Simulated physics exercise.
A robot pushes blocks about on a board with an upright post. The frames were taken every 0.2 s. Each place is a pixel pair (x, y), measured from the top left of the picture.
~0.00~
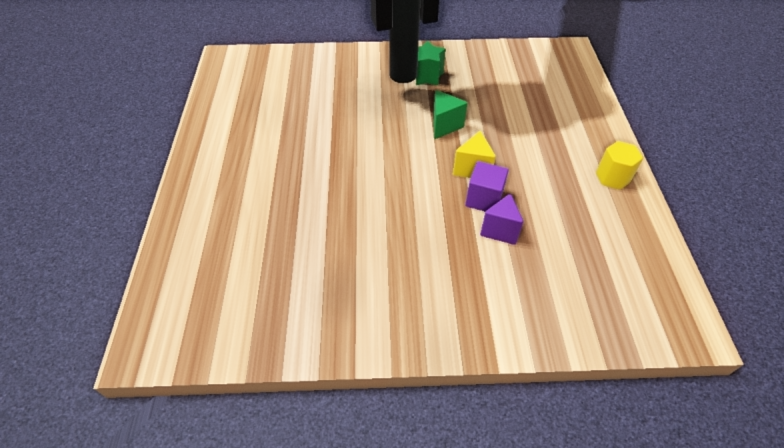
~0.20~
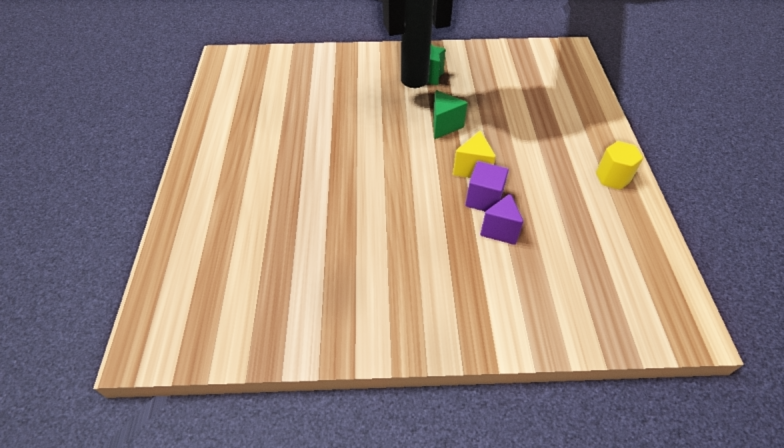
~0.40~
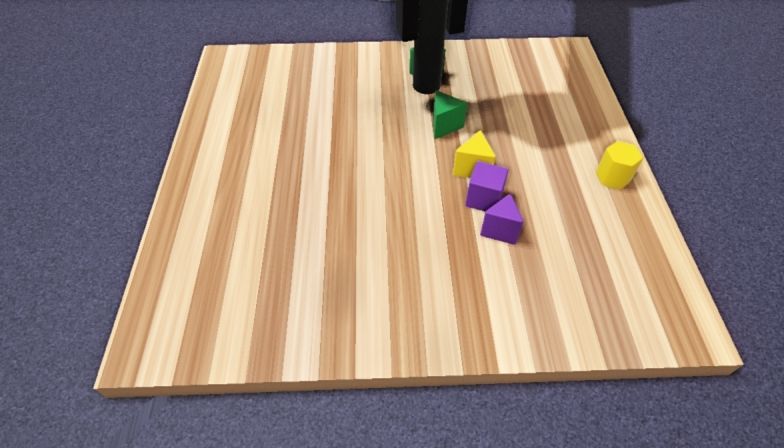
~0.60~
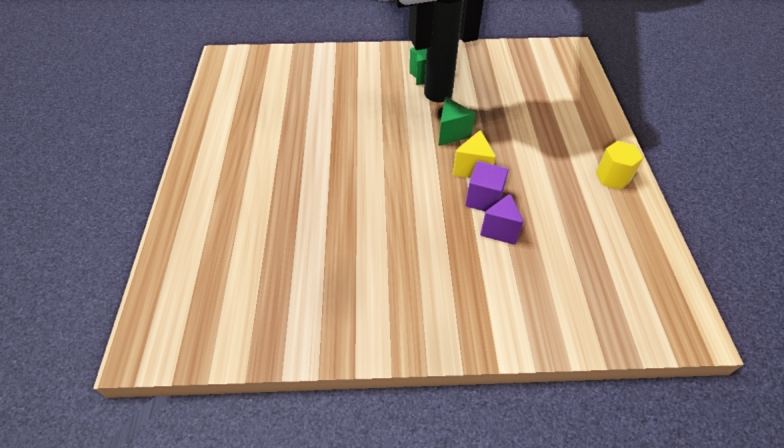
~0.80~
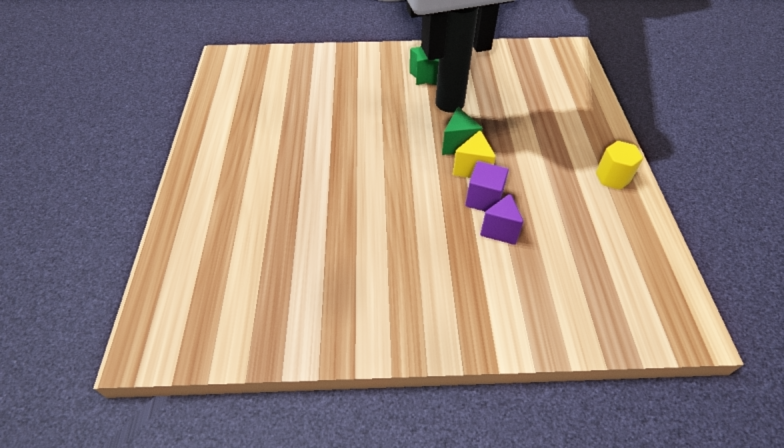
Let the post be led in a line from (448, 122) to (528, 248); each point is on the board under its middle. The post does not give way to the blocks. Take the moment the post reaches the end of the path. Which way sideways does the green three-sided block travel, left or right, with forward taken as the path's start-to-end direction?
My prediction: Leftwards.
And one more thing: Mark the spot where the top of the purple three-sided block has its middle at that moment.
Its top face will be centred at roughly (516, 240).
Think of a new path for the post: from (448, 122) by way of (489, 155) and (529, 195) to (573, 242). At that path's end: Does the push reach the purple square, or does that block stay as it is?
It gets pushed out of place.
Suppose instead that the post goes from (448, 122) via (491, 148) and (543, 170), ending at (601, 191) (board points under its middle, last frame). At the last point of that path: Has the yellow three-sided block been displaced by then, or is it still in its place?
If the post follows that path, the yellow three-sided block ends up shifted.
The first path, step by step. One third of the way, post (474, 140); green three-sided block (499, 158), turned 25° anticlockwise; yellow three-sided block (516, 174), turned 15° clockwise; purple square (489, 188); purple three-sided block (508, 211).
Two thirds of the way, post (503, 182); green three-sided block (538, 196), turned 60° anticlockwise; yellow three-sided block (565, 205), turned 20° anticlockwise; purple square (485, 196), turned 20° clockwise; purple three-sided block (509, 212).
At the end, post (535, 230); green three-sided block (570, 234), turned 130° anticlockwise; yellow three-sided block (579, 211), turned 75° anticlockwise; purple square (483, 203), turned 45° clockwise; purple three-sided block (516, 240), turned 90° clockwise.
